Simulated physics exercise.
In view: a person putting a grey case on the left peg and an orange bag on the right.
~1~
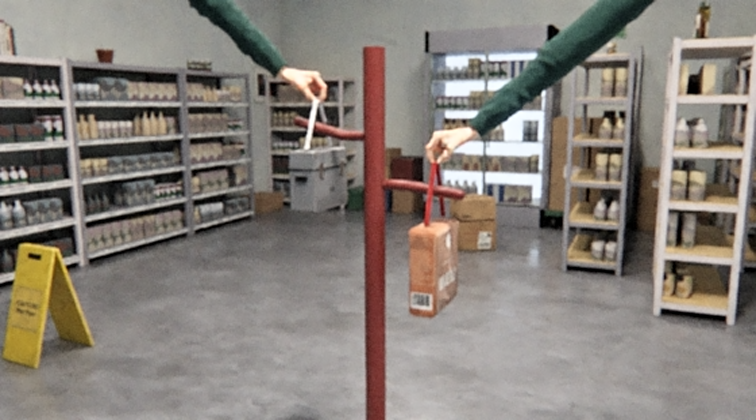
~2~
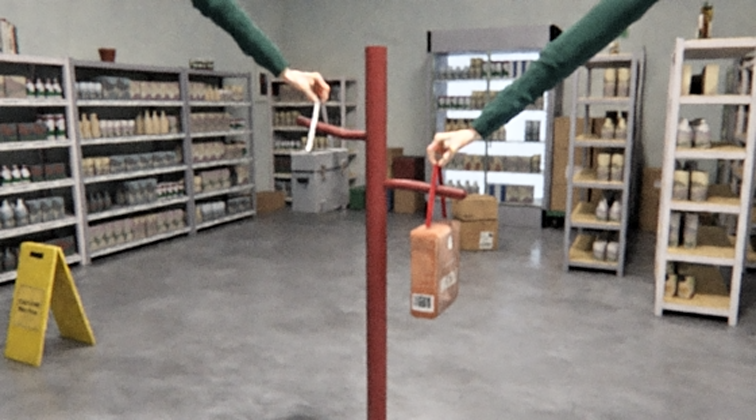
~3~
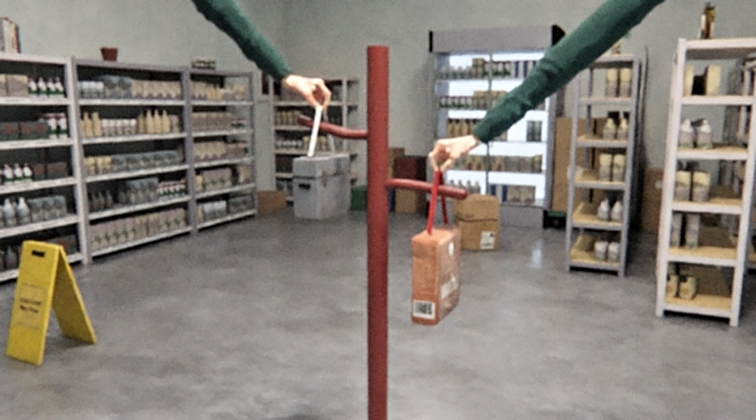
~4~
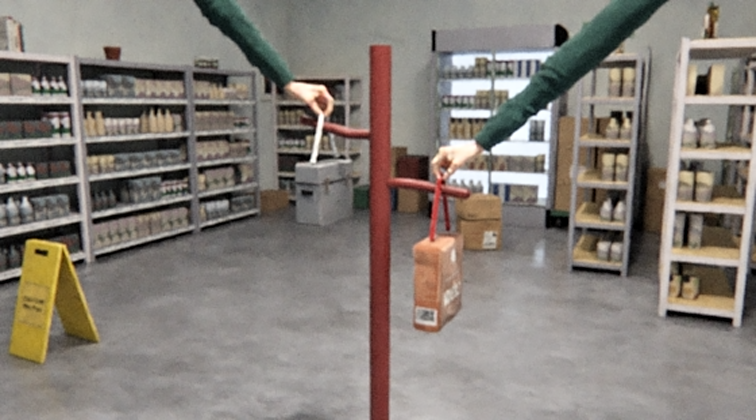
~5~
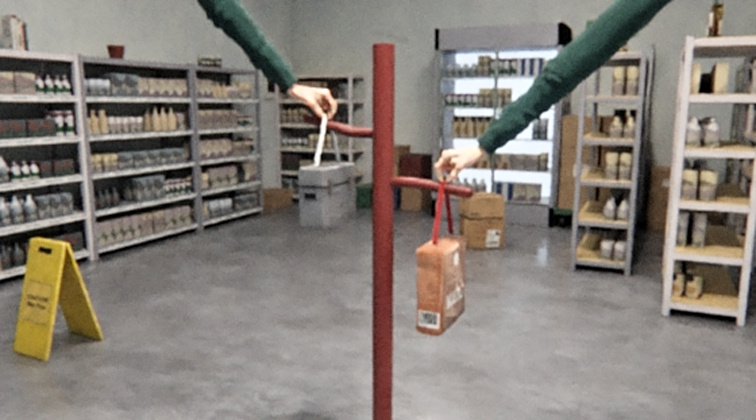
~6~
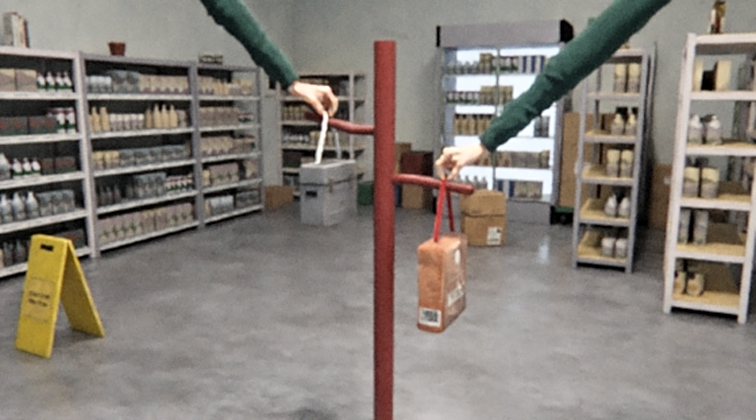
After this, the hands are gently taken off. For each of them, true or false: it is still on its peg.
Grey case: True. Orange bag: True.
Then, 0.34 s after the last picture, grey case hanging near (333, 195); orange bag hanging near (444, 282).
Then, 0.74 s after the last picture, grey case hanging near (348, 200); orange bag hanging near (449, 284).
At rest, grey case hanging near (351, 202); orange bag hanging near (450, 284). The grey case stays hanging and the orange bag holds on.
